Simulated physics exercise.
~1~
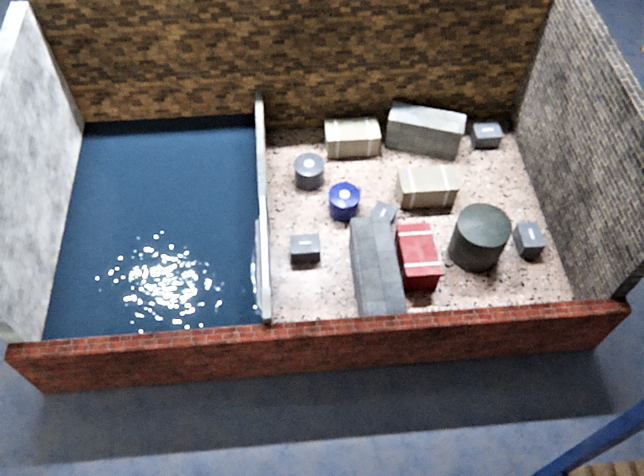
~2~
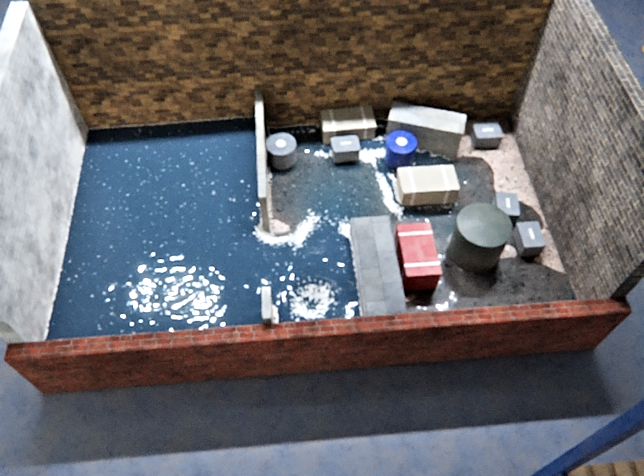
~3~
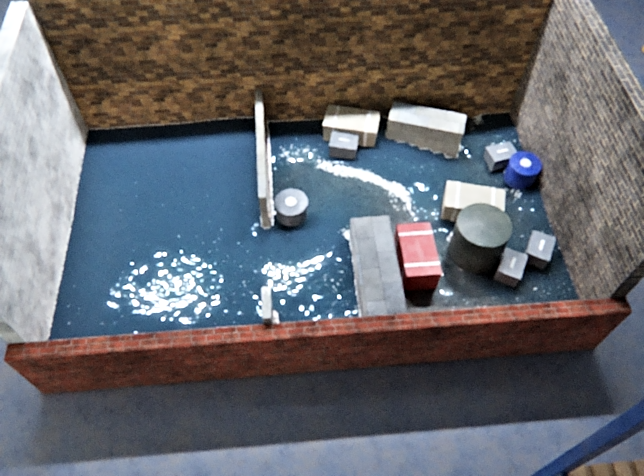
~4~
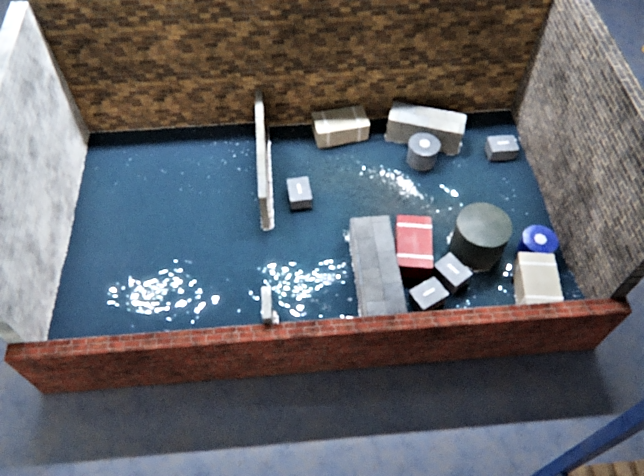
In a divided basement seen from above, water from the left side pours through a gap in the partition and spreads across the right floor, setting boxes and tubs drifting; the blue tub ends far off near the right wall, while the red trunk has barely shifted.
